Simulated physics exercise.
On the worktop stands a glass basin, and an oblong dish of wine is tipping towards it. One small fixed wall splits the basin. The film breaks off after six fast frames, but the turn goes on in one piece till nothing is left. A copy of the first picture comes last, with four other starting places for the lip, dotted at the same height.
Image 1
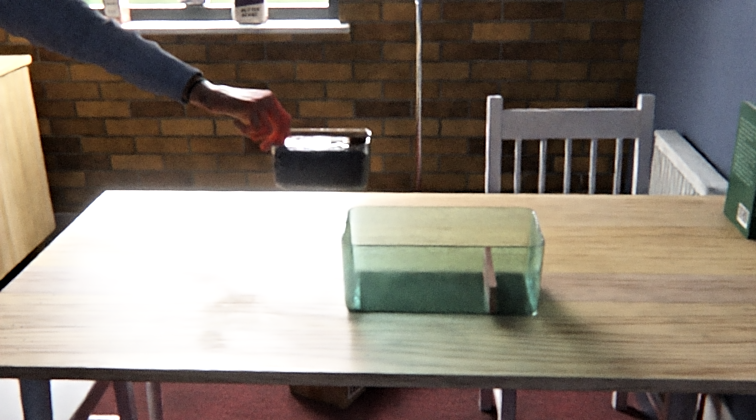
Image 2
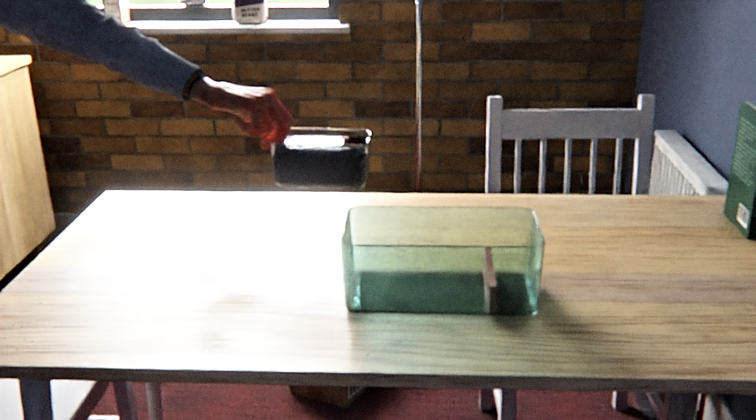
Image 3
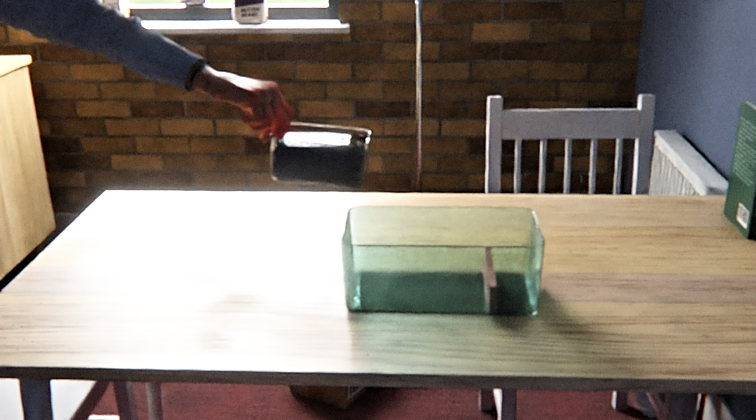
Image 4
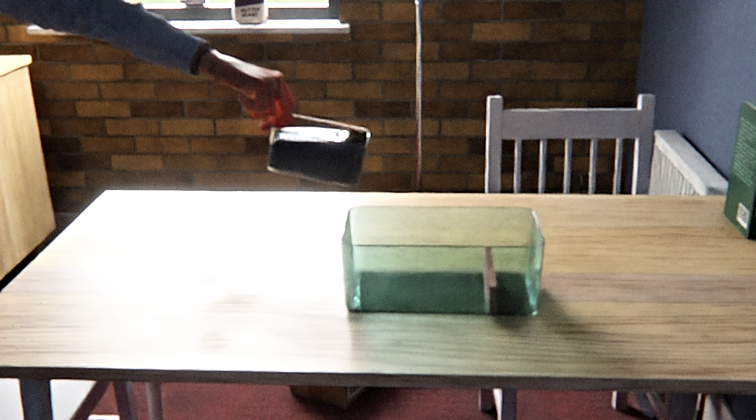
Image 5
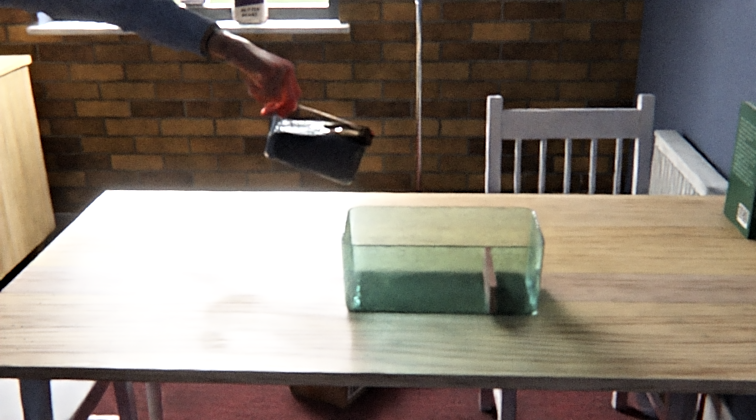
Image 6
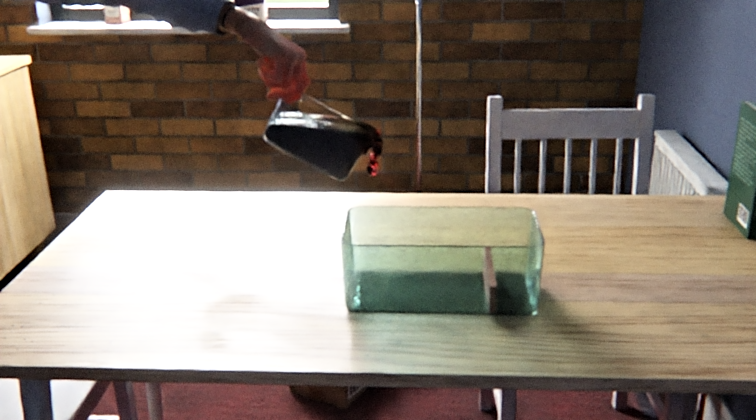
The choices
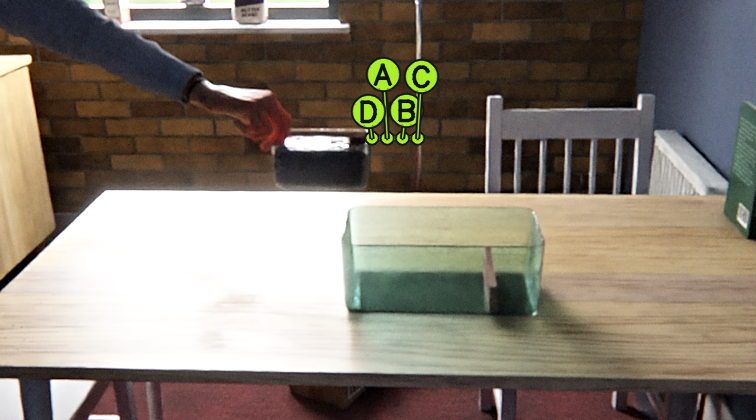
A hand reaching in from the left holds an oblong glass dish of dark wine above a pale wooden table, seen from the front by a still camera in a brick-walled room. On the table sits a greenish glass basin with a thin upright piece inside, a grey chair behind it. The hand gradually tilts the dish rightward until red liquid slips over its lip.
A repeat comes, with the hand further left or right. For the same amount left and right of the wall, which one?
The best place is C.
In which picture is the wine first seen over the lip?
In picture 5.
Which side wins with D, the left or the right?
The left side.
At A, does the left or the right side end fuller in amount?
The left side.
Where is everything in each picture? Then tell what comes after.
The first picture shows upright, lip at (367, 138); basin from (345, 309) to (538, 312); top of the wall at (490, 265); nothing has left yet.
The second picture shows upright, lip at (367, 138); nothing has left yet.
The third picture shows tipped about 5°, lip at (367, 138); nothing has left yet.
The fourth picture shows tipped about 12°, lip at (367, 138); nothing has left yet.
The fifth picture shows tipped about 20°, lip at (367, 138); wine is over the lip, down to (367, 138).
The sixth picture shows tipped about 30°, lip at (367, 138); wine is over the lip, down to (373, 169).
In lime, A at (387, 138); B at (402, 138); C at (417, 138); D at (372, 138).
If A is chosen, about 92 % ends left of the wall and 6 % right of it.
If B is chosen, about 77 % ends left of the wall and 21 % right of it.
If C is chosen, about 47 % ends left of the wall and 52 % right of it.
If D is chosen, about 91 % ends left of the wall and 8 % right of it.
